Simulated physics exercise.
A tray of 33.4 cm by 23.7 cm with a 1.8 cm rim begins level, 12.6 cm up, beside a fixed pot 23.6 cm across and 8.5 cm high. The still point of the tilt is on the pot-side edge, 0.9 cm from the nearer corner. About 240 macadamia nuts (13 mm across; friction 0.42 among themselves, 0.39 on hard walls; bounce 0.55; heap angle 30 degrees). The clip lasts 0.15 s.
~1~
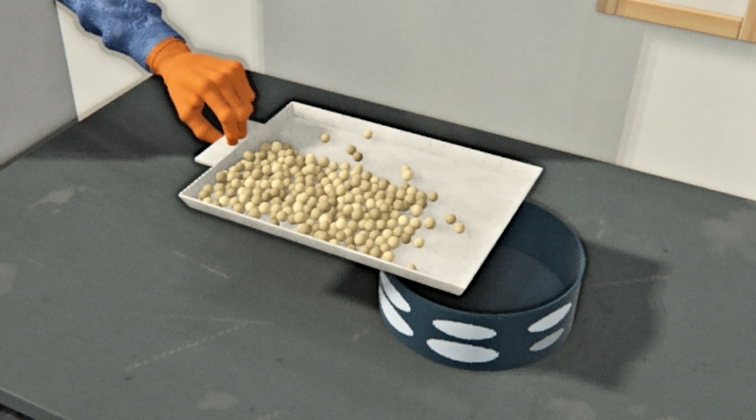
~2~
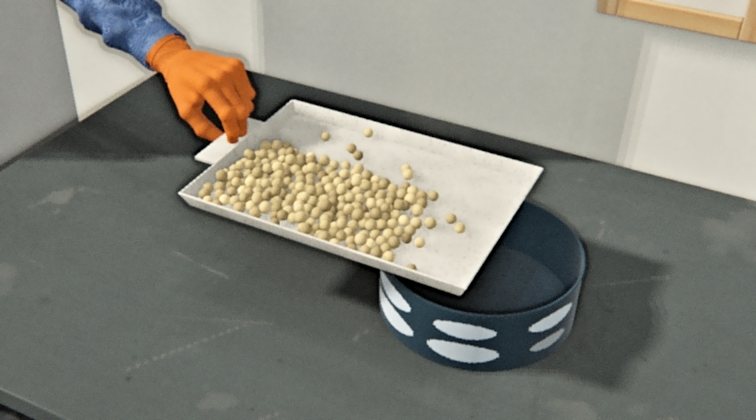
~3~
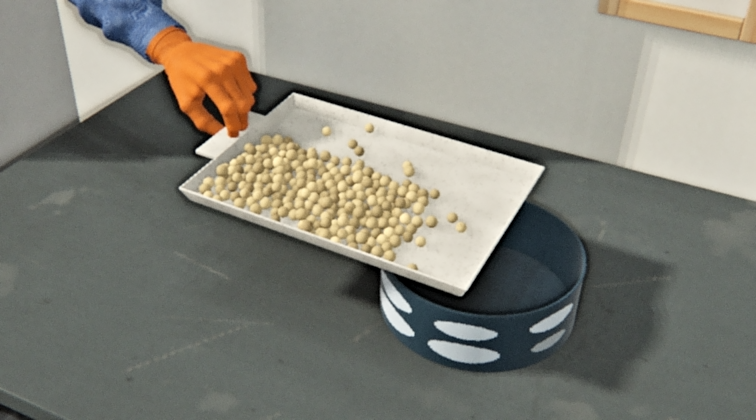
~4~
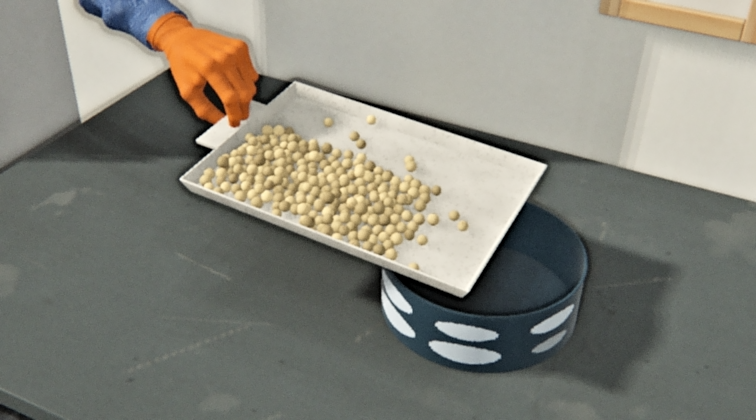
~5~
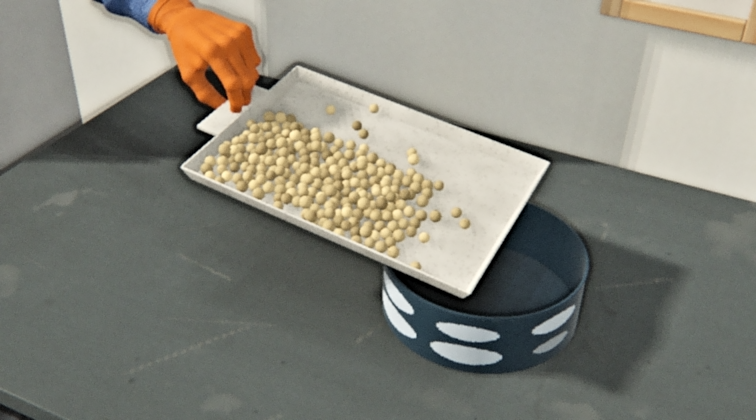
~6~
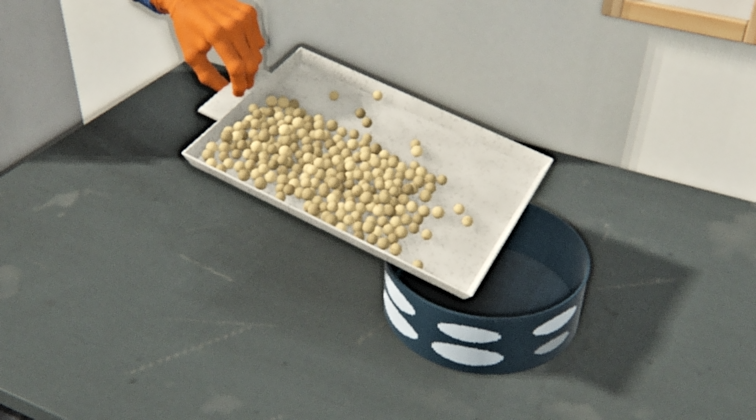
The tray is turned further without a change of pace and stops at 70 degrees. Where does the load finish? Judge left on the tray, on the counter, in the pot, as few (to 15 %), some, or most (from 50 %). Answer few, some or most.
Tray: Few, counter: Most, pot: Few.
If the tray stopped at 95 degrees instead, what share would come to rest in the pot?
Then about 0 per cent.
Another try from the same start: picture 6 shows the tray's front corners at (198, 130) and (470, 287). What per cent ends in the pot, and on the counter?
Pot 20, counter 80.
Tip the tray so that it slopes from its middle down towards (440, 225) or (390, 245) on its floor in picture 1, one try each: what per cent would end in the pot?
Some 20 and 0 per cent.
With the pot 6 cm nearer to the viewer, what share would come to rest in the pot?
In that case some 20 per cent.
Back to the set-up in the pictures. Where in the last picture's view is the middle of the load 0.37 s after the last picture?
Near (436, 191).
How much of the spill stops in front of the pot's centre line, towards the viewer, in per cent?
Roughly 100 per cent.
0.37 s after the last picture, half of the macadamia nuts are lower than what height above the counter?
Some 24 cm.
Then, 0.22 s after the last picture, tilt 42 degrees; the tray holds 100 %, the pot 0 %.
Then, 0.37 s after the last picture, tilt 62 degrees; the tray holds 95 %, the pot 0 %.
Then, 0.64 s after the last picture, tilt 70 degrees; the tray holds 5 %, the pot 0 %.
In the end, tray 0 %, counter 100 %, pot 0 %.
